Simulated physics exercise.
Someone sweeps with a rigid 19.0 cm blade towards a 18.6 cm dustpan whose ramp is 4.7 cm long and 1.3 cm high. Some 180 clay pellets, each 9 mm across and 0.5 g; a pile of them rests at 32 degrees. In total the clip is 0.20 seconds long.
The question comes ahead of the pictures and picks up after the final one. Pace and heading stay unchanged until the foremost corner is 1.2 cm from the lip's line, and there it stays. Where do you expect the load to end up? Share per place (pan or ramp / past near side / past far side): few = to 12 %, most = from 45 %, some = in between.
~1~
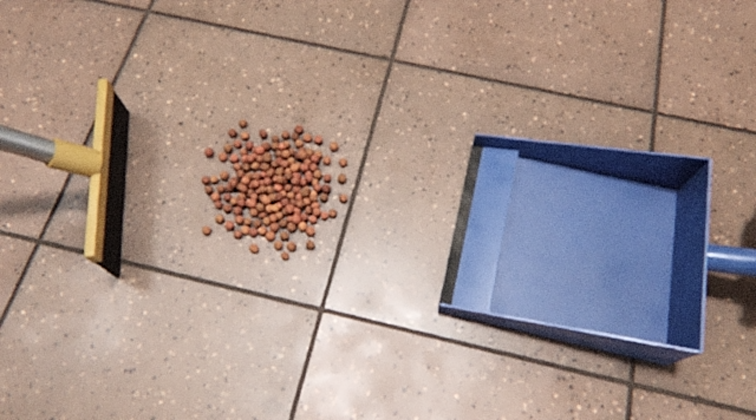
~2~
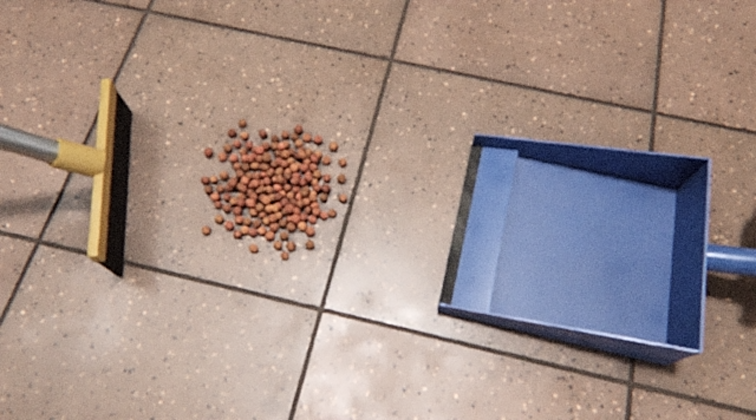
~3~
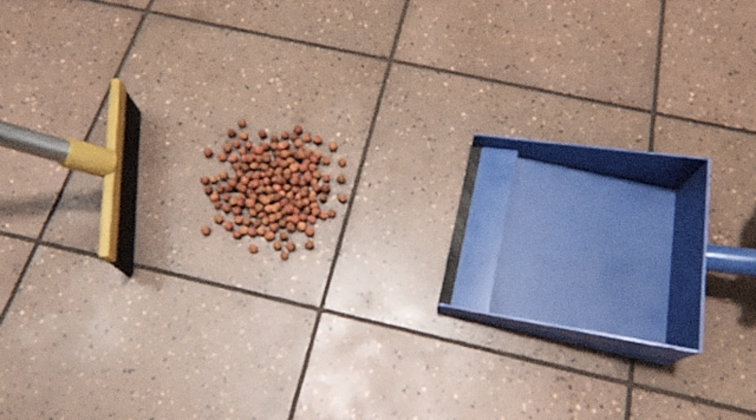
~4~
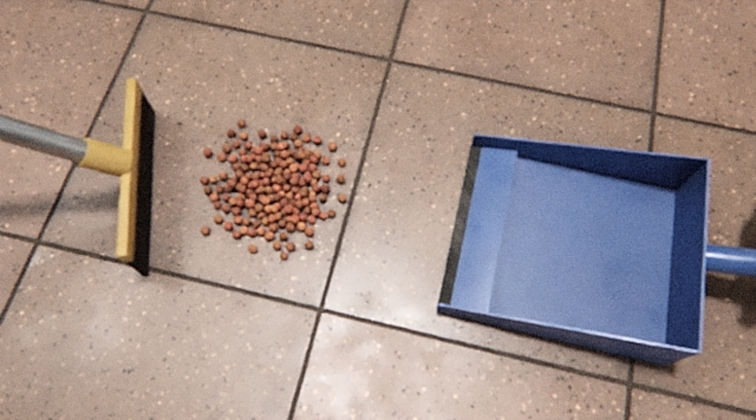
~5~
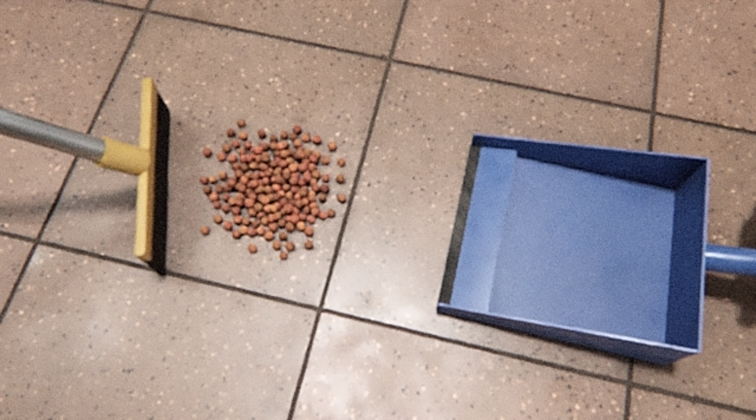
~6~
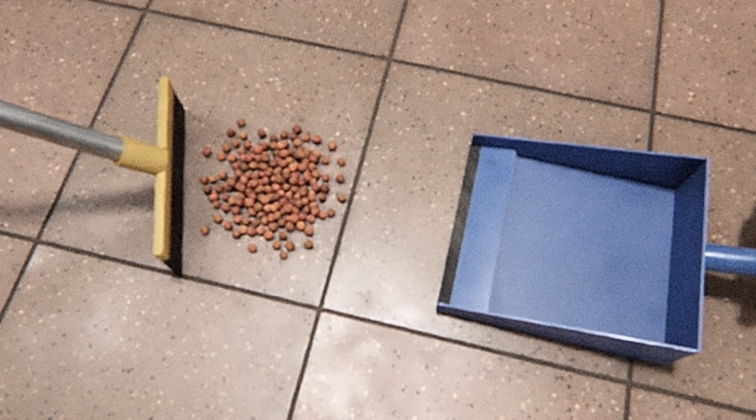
Shares - pan: Some, near side: Few, far side: Some.
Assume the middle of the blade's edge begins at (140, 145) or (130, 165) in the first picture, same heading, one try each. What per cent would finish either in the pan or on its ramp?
Some 20 and 25 per cent.
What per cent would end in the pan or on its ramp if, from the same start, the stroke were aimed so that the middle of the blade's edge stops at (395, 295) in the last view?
About 0 per cent.
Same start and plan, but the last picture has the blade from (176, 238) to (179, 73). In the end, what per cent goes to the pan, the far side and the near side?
Pan 15; far 50; near 0.
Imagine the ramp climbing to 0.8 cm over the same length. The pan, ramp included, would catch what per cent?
That change would give about 25 per cent.
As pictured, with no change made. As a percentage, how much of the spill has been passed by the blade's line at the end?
Estimate: Around 5 %.
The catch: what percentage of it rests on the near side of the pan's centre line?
Something like 20 per cent of the catch.
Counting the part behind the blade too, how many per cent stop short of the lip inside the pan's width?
I'd put it near 55 per cent.
Then, 0.30 s after the last picture, middle of the blade 17 cm from the lip; 0 % over the lip, far side 0 %, near side 0 %.
Then, 0.49 s after the last picture, middle of the blade 9 cm from the lip; 0 % over the lip, far side 10 %, near side 0 %.
Then, 0.81 s after the last picture, middle of the blade 4 cm from the lip; 20 % over the lip, far side 25 %, near side 0 %.
In the end, pan 20 %, near side 0 %, far side 25 %, in front of the lip or behind the blade 55 %.
